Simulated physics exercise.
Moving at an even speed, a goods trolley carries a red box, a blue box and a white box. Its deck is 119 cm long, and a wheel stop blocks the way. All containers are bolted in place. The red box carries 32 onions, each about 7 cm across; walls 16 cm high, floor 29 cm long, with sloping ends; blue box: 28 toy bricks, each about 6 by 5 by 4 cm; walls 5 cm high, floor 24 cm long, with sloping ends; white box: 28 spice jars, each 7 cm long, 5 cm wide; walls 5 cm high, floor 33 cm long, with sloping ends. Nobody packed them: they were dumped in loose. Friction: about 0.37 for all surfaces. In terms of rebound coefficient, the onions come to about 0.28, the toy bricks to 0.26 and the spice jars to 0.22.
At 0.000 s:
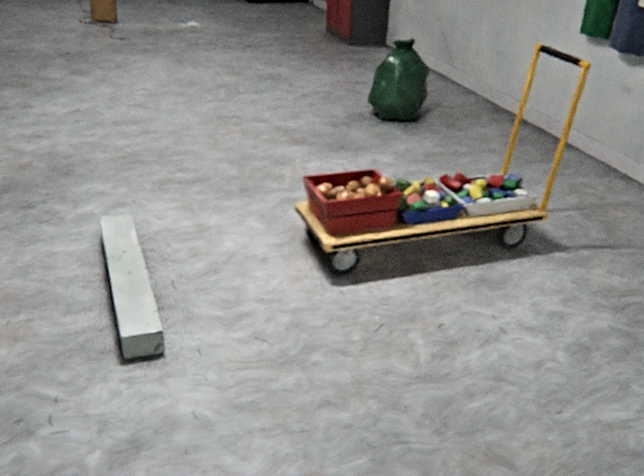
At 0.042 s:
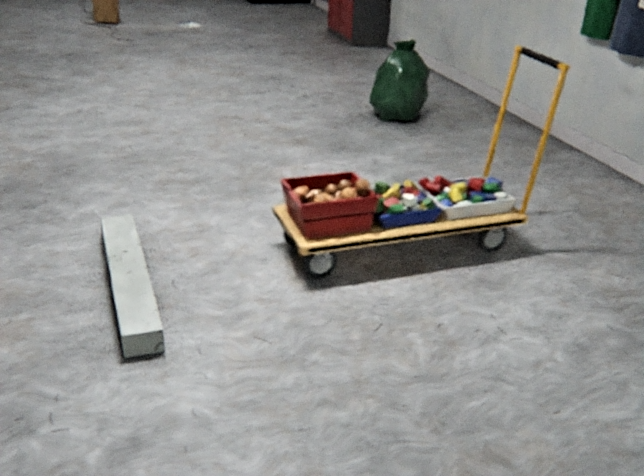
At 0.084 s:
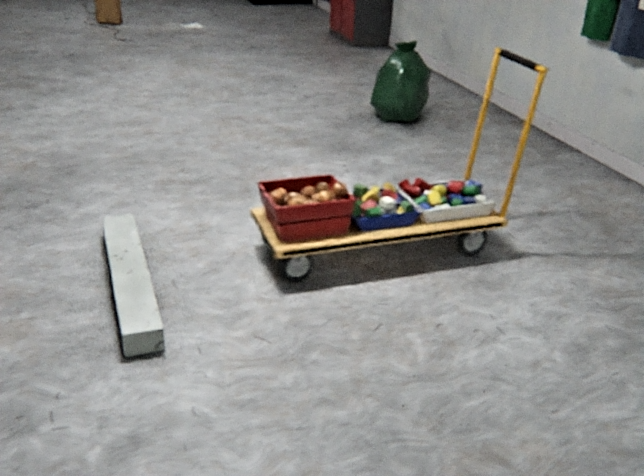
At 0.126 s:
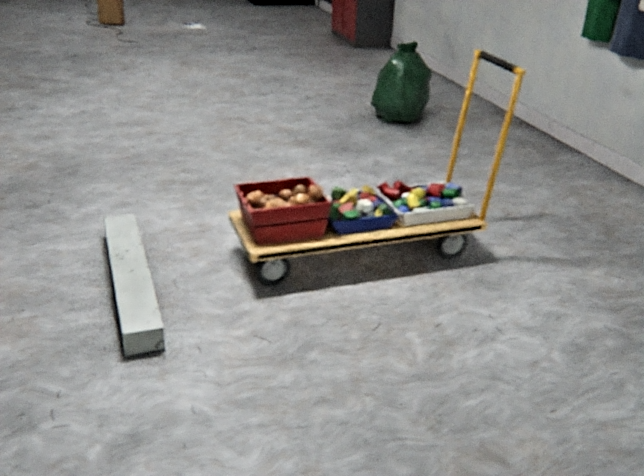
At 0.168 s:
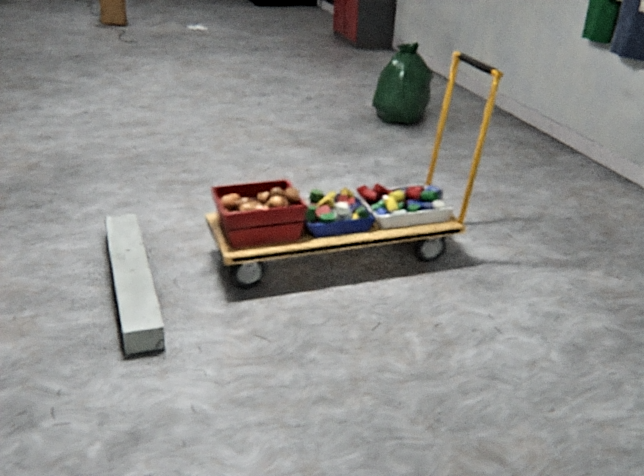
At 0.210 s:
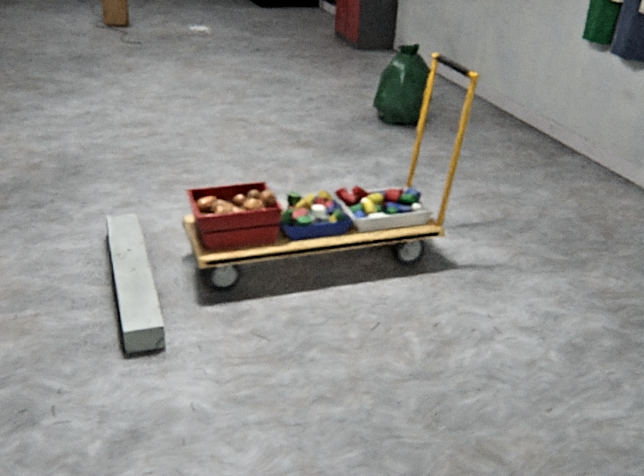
A flat goods trolley with a yellow deck and upright yellow handle stands on a grey, scuffed floor, seen from slightly above, with a green sack behind it and a pale wheel stop lying to its left. It carries a red box of onions at the left, a blue box of toy bricks in the middle and a white box of colourful small items at the right. The trolley rolls steadily leftward, closing much of the gap, while the camera shifts slightly.
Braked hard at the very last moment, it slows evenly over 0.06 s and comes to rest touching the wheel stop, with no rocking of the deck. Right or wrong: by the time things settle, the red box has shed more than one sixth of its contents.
Wrong.
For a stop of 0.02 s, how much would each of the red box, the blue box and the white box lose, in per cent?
Red box 20 %, blue box 20 %, white box 50 %.
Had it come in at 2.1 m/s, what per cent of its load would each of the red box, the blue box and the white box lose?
Then red box 0, blue box 0, white box 30 per cent.
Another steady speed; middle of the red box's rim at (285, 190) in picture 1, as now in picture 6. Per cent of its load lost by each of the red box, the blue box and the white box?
Red box 0, blue box 0, white box 10 per cent.
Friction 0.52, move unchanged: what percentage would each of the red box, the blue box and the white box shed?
Then red box 10, blue box 20, white box 30 per cent.
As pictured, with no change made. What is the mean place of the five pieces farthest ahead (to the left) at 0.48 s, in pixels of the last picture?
Their mean place is roughly (149, 211) in the last picture.
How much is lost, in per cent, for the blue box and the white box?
I'd estimate blue box near 20 and white box near 45 per cent.
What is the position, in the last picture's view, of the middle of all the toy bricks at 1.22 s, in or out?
I'd put the middle close to (247, 223).
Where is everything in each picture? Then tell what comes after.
In the first picture (we follow the rim corner now nearest the camera; the camera moves round a little), red box at (327, 202); blue box at (403, 213); 81 cm still to roll; nothing out yet.
In the second picture, red box at (303, 205); blue box at (381, 216); 69 cm still to roll.
In the third picture, red box at (278, 208); blue box at (358, 219); 58 cm still to roll.
In the fourth picture, red box at (252, 211); blue box at (334, 222); 46 cm still to roll.
In the fifth picture, red box at (227, 214); blue box at (310, 225); 35 cm still to roll.
In the sixth picture, red box at (200, 216); blue box at (286, 228); 23 cm still to roll; nothing out yet.
After 0.26 s, the brake bites.
After 0.36 s, 0 of 32 out of the red box, 0 of 28 out of the blue box and 3 of 28 out of the white box.
After 0.48 s, 0 of 32 out of the red box, 1 of 28 out of the blue box and 9 of 28 out of the white box.
After 0.71 s, 2 of 32 out of the red box, 5 of 28 out of the blue box and 11 of 28 out of the white box.
Final count (at 1.22 s), 2 of 32 out of the red box, 5 of 28 out of the blue box and 12 of 28 out of the white box. Asked share, 2 of 32, 6 per cent.
